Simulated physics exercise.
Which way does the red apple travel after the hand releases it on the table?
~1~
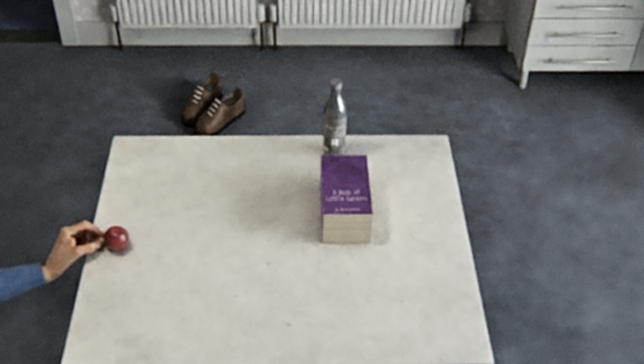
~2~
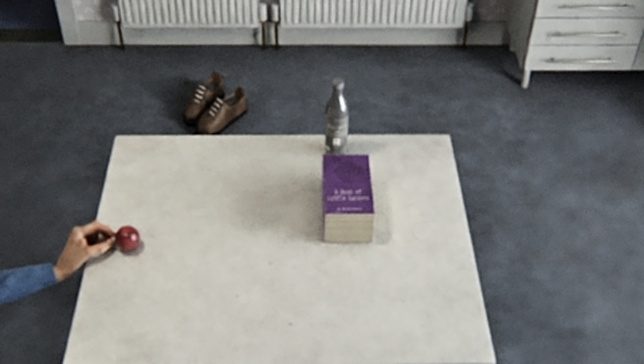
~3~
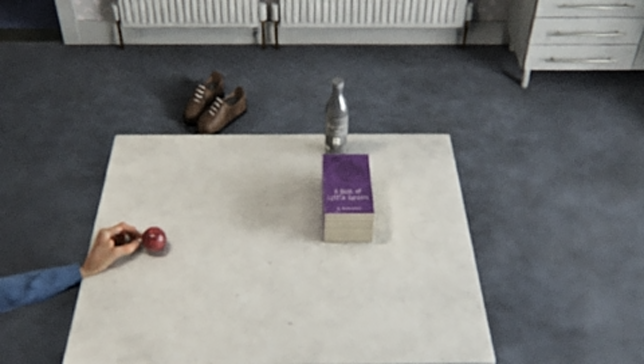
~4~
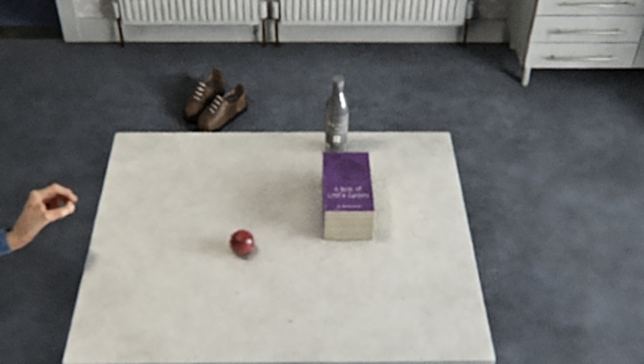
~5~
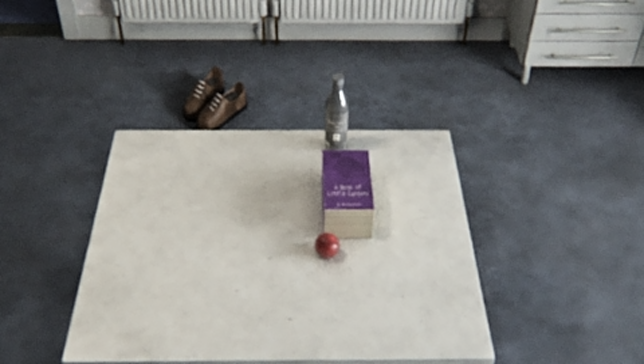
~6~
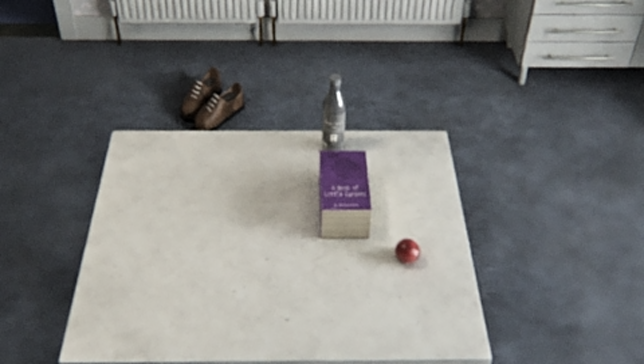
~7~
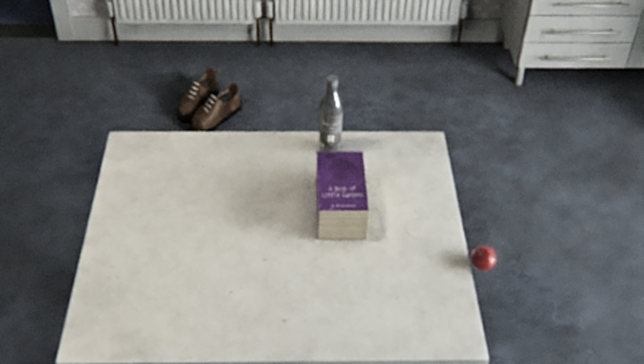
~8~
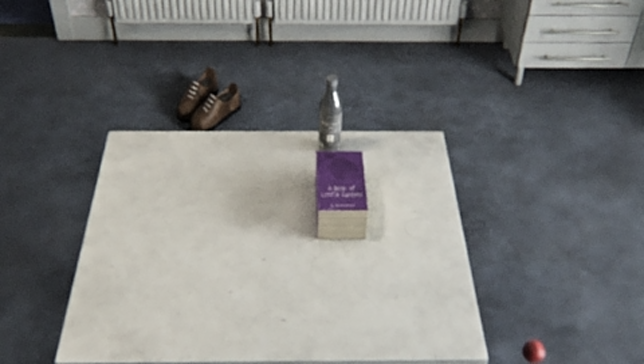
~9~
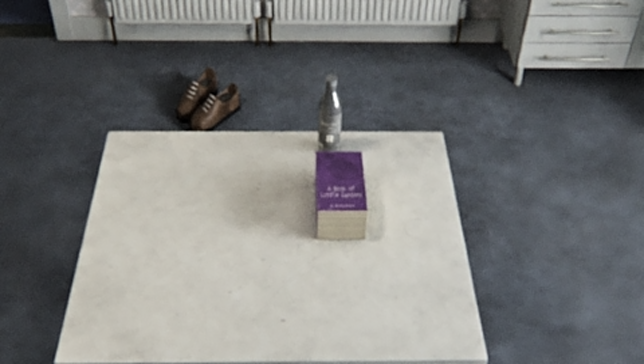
The red apple rolls to the right across the table, passing in front of the purple book.
